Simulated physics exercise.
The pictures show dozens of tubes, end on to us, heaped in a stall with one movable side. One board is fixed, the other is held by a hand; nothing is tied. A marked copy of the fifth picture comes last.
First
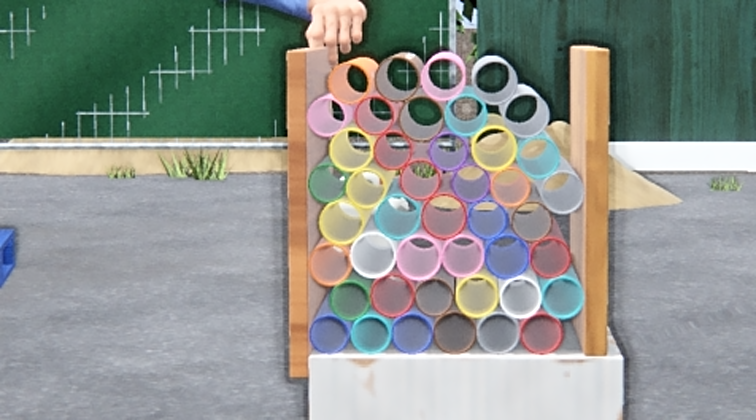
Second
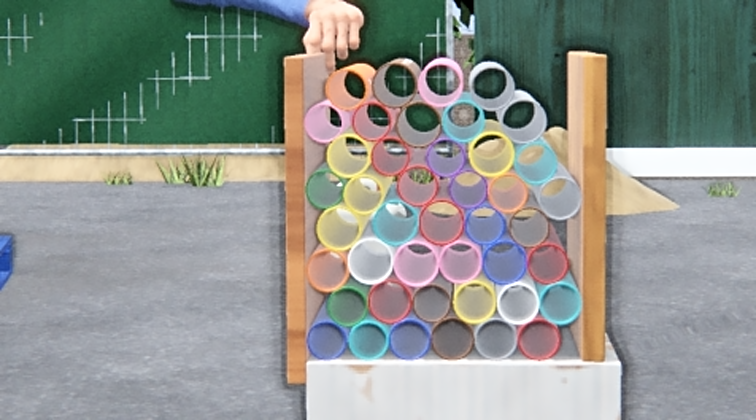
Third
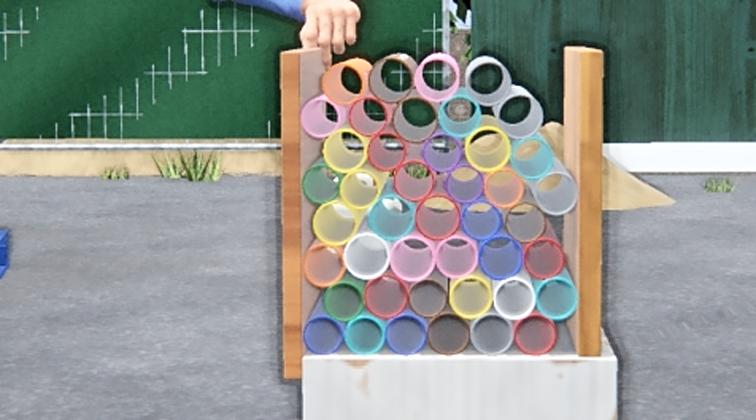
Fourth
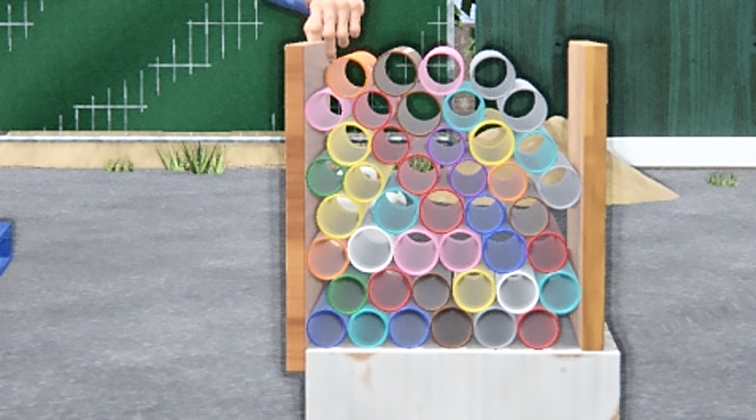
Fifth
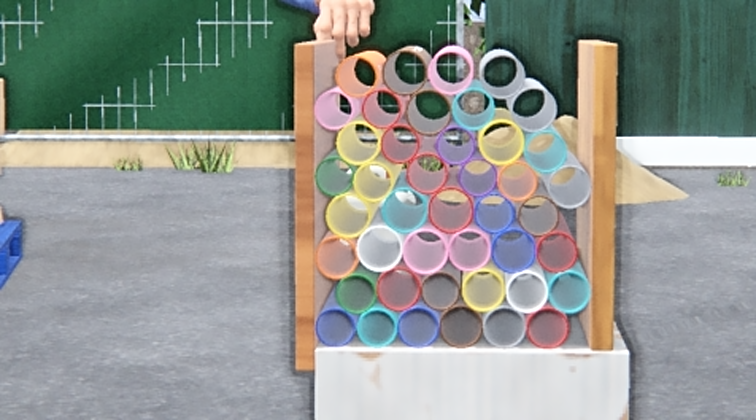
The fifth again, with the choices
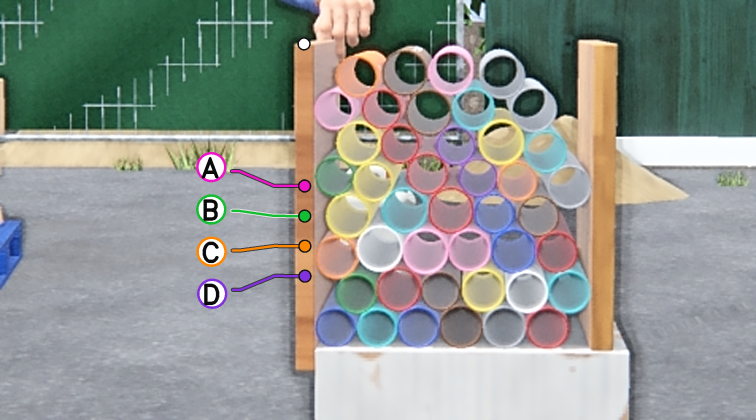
In a paved yard, a hand rests atop the left board of a stall heaped with colourful tubes, the stack staying still.
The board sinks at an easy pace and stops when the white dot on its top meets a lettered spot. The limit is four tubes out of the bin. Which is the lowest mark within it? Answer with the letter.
The lowest mark that will do is A.
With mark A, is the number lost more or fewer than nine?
At A, fewer than nine.
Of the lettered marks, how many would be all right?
One of the four.
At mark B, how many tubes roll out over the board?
It comes to six.
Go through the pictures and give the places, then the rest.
Side board (312, 199); a blue tube (329, 335); a red tube (541, 334), in the first picture.
A red tube (539, 340); an orange tube (328, 271), in the second picture.
A pink tube (457, 257); a red tube (437, 218), in the third picture.
A red tube (417, 175); a red tube (391, 145), in the fourth picture.
A red tube (382, 109); a brown tube (405, 73); side board (319, 193), in the fifth picture.
On the marked copy, A at (304, 186); B at (304, 216); C at (305, 246); D at (305, 276); the white dot at (304, 44).
Following A. Soon after the start, top of the board (315, 108).
Later, top of the board (315, 182).
In the end, top of the board (315, 185), two out over the board.
As for the rest, B more than four out over the board; C more than four out over the board; D more than four out over the board.
